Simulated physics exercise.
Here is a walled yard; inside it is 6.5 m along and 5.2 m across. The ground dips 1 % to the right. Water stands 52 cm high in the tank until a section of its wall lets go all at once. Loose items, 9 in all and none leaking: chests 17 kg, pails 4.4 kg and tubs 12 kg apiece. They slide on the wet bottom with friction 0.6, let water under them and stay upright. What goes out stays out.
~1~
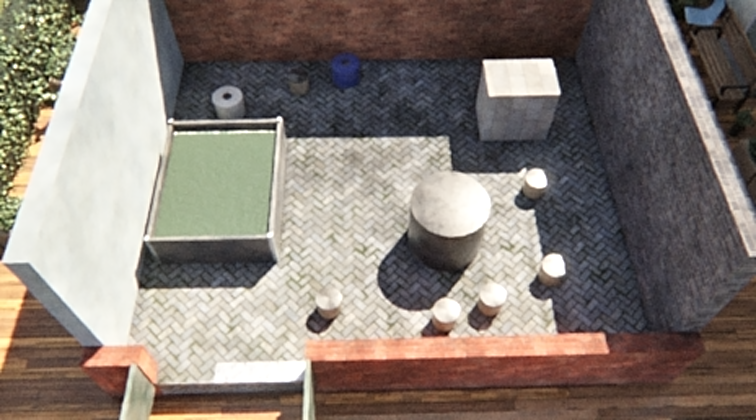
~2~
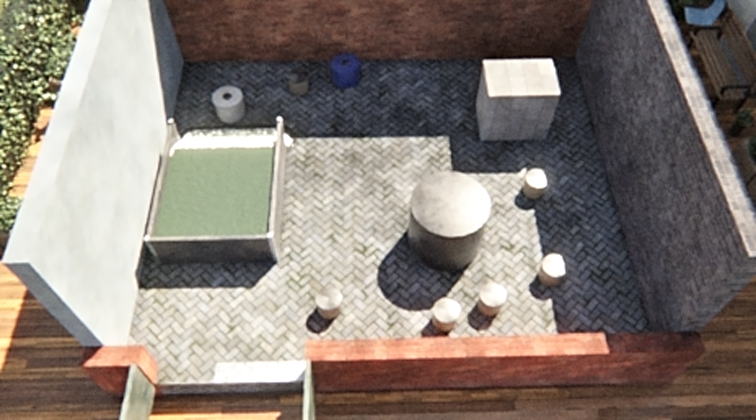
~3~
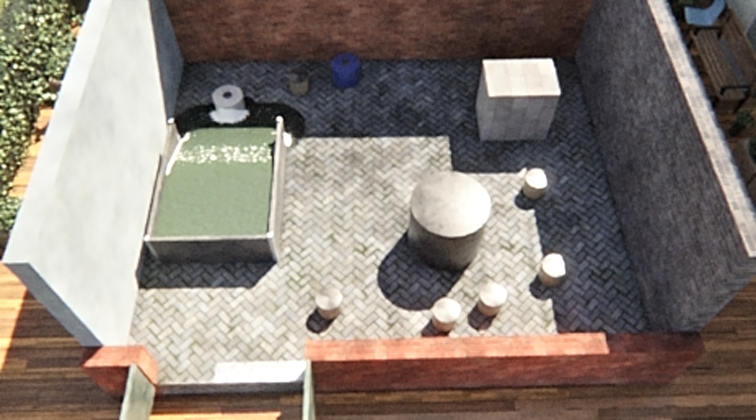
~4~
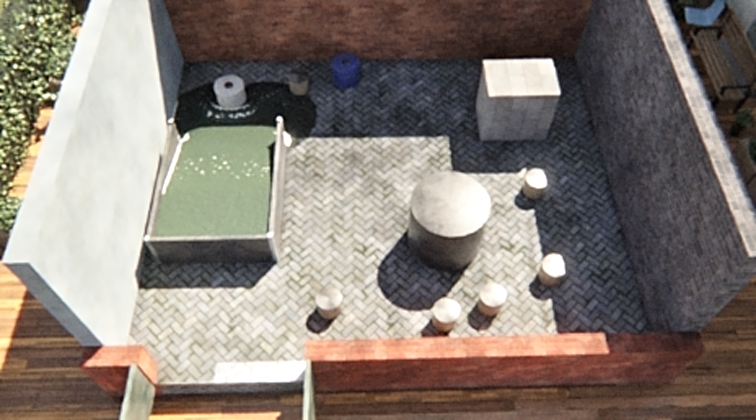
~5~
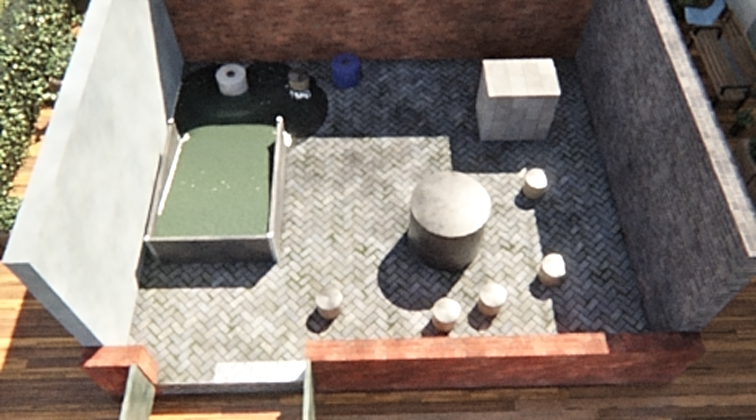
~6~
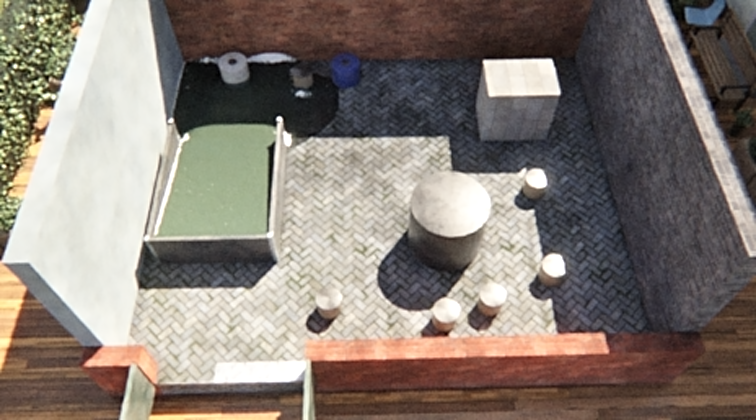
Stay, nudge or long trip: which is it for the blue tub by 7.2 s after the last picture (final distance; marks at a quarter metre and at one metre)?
The blue tub travels far.
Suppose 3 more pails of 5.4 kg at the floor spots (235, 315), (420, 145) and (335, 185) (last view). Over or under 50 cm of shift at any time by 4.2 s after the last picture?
In turn: Less, past it, under.
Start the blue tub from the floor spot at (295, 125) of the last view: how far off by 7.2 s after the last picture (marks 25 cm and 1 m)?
It gets carried off.
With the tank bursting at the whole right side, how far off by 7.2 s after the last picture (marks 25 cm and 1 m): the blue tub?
Then the blue tub stays put.
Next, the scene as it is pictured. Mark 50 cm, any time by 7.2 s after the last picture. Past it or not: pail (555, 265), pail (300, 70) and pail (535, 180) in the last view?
In that order: More, more, past it.
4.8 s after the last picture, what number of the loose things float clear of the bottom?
1 of them.
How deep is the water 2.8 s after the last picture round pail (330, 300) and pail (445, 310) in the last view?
About 0 and 0 cm.
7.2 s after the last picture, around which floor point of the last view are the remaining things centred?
Near (512, 274).
Then, 0.9 s after the last picture the blue tub is near (359, 63), 0.2 m from its start, aground; 0 of 9 are out; 2 afloat.
Then, 2.8 s after the last picture the blue tub is near (466, 105), 2.1 m from its start, afloat; 0 of 9 are out; 2 afloat.
Then, 4.8 s after the last picture the blue tub is near (513, 194), 3.5 m from its start, aground; 0 of 9 are out; 1 afloat.
Then, 7.2 s after the last picture the blue tub is near (520, 198), 3.6 m from its start, aground; 0 of 9 are out; 4 afloat.
